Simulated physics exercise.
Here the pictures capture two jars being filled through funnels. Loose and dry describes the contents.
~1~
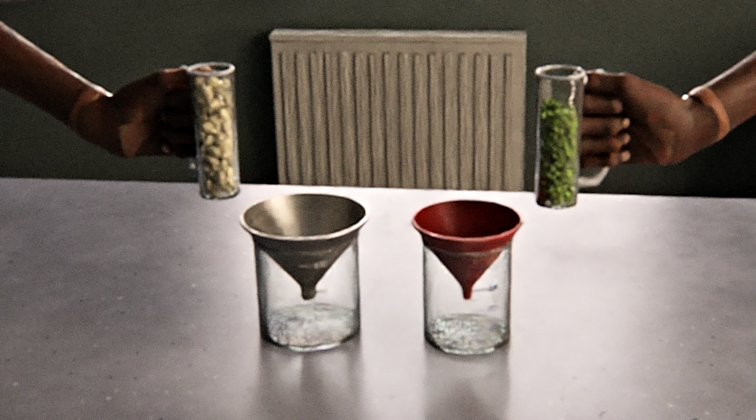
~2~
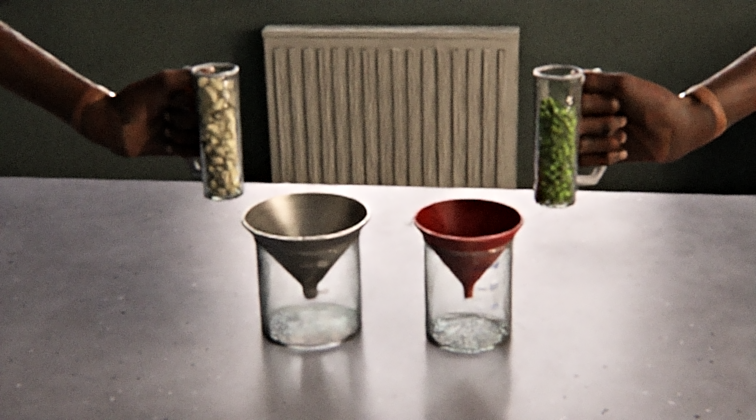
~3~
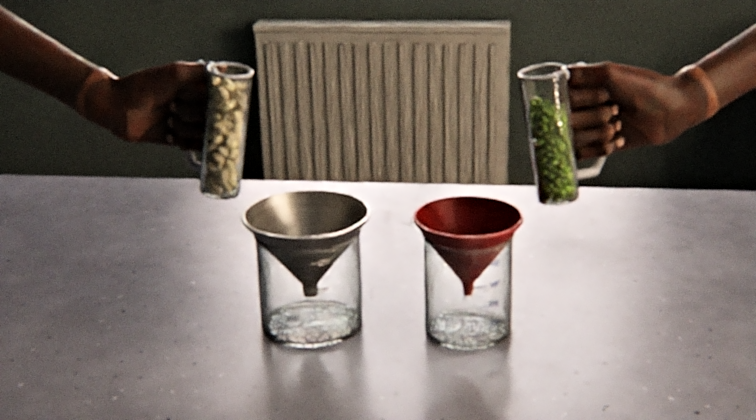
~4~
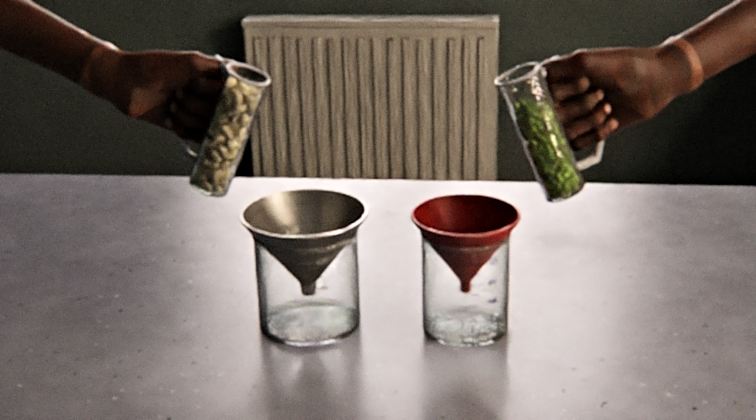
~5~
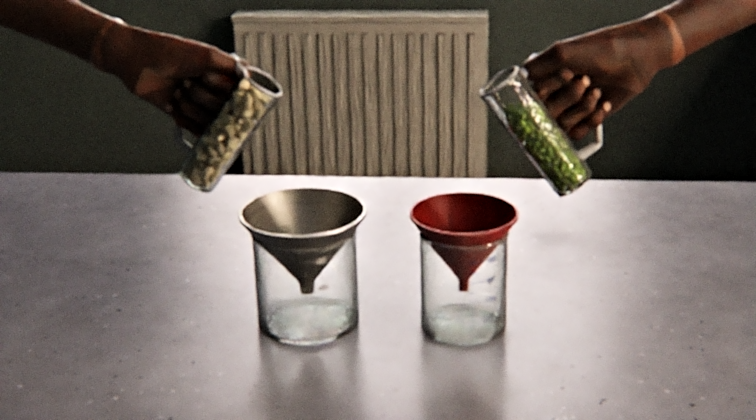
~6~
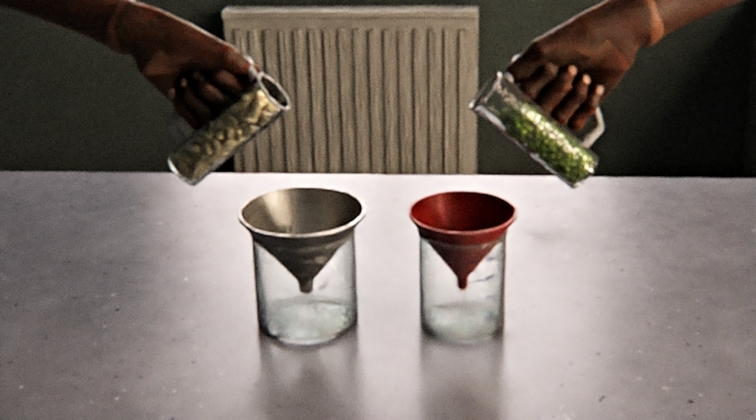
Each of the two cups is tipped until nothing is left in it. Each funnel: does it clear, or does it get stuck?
Left funnel: Gets stuck, right funnel: Gets stuck.
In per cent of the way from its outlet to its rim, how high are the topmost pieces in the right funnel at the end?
Roughly 85 per cent.
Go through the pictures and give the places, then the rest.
The first frame shows left funnel near (305, 224), outlet at (309, 296), about one piece wide; left cup near (215, 132), holding white beans; right funnel near (467, 228), outlet at (467, 296), narrower than one piece; right cup near (558, 138), holding dried peas.
The second frame shows left cup near (219, 133), upright; right cup near (557, 138), upright.
The third frame shows left cup near (225, 132), tipped 9°; right cup near (550, 136), tipped 9°.
The fourth frame shows left cup near (228, 132), tipped 23°; right cup near (542, 134), tipped 23°.
The fifth frame shows left cup near (229, 131), tipped 36°; right cup near (537, 133), tipped 36°.
The sixth frame shows left funnel near (302, 219), outlet at (306, 289); left cup near (228, 131), tipped 50°; right funnel near (463, 220), outlet at (462, 286); right cup near (535, 132), tipped 50°.
Then, 0.40 s on from there, left, the whole lot still in the cup; right, the whole lot still in the cup.
Then, 0.76 s on from there, left, all but a few still in the cup, only a few in or over the funnel; right, all but a few still in the cup, only a few in or over the funnel.
Then, 1.06 s on from there, left, near half still in the cup, near half in or over the funnel, only a few down in the jar; right, near a third still in the cup, near two thirds in or over the funnel.
In the end, left, all but a few stuck in the funnel, only a few down in the jar; right, the whole lot stuck in the funnel, none at all down in the jar.
